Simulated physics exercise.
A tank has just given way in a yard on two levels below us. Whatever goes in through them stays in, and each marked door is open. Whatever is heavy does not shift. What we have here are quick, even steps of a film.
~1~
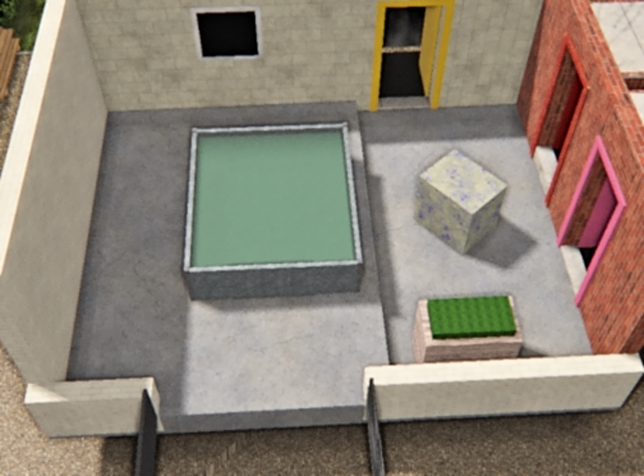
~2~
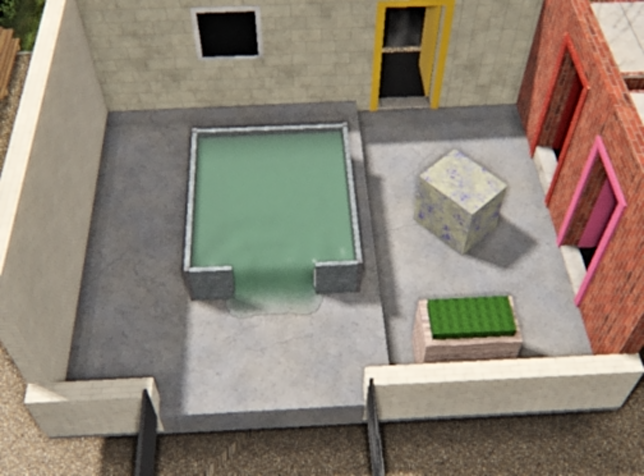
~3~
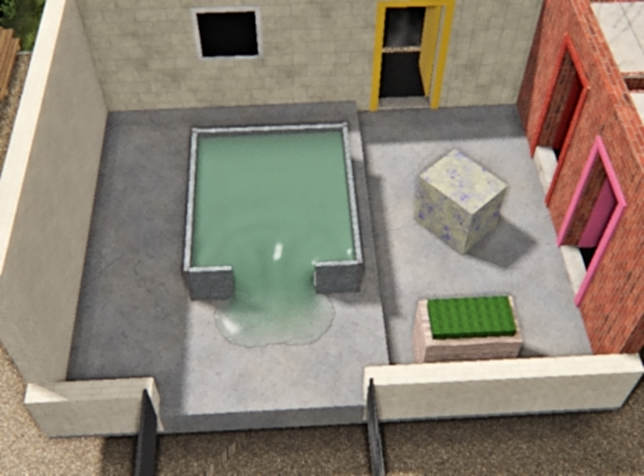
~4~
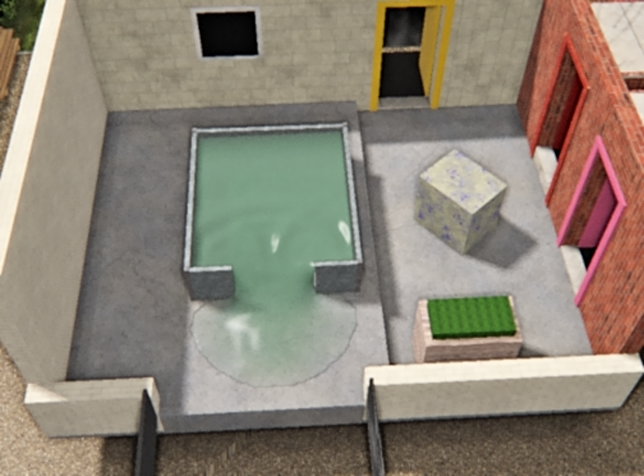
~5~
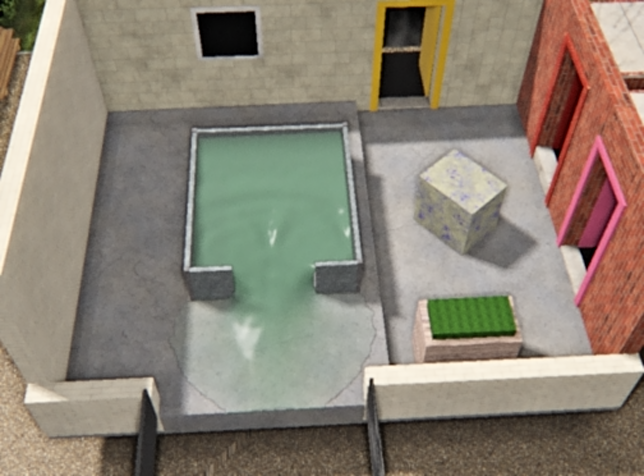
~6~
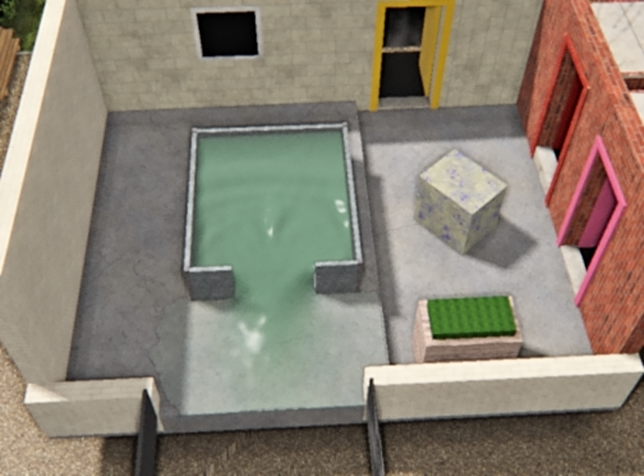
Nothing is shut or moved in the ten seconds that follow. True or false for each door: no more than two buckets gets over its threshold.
The red door - true; the pink door - true; the yellow door - true.
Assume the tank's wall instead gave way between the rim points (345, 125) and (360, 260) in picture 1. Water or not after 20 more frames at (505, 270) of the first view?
It would be drenched.
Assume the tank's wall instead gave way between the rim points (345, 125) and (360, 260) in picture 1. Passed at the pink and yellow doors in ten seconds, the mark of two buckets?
The pink door exceeds the mark, and the yellow door exceeds the mark.
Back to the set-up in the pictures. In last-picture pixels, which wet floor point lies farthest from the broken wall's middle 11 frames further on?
The front tops out at about (568, 383).
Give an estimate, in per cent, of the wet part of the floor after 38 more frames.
My estimate is roughly 40 percent.
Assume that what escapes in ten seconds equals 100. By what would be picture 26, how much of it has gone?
Result, approximate: 55 per cent.
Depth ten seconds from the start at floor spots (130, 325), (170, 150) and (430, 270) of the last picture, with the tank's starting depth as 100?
First 2, next 2, last 4 in a hundred.
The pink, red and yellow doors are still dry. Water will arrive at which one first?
That's the one in pink.
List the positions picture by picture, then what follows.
The first picture shows the tank at (272, 196) is whole and still.
In the second picture, water pours out at (275, 285) and has run to (231, 304).
In the third picture, the front is at (231, 335), out from the gap at (275, 286).
In the fourth picture, the front is at a hidden place, out from the gap at (275, 286).
In the fifth picture, water pours out at (275, 285) and has run to a hidden place.
In the sixth picture, the front is at a hidden place, out from the gap at (275, 285).
A moment on, water covers 15 % of the floor; the red door not reached, the pink door not reached, the yellow door not reached.
Next, water covers 20 % of the floor; the red door not reached, the pink door not reached, the yellow door not reached.
Then, water covers 30 % of the floor; the red door not reached, the pink door wet at the sill, nothing in, the yellow door not reached.
Later, water covers 40 % of the floor; the red door not reached, the pink door wet at the sill, nothing in, the yellow door not reached.
In the end, water covers 50 % of the floor; the red door not reached, the pink door wet at the sill, nothing in, the yellow door wet at the sill, nothing in.
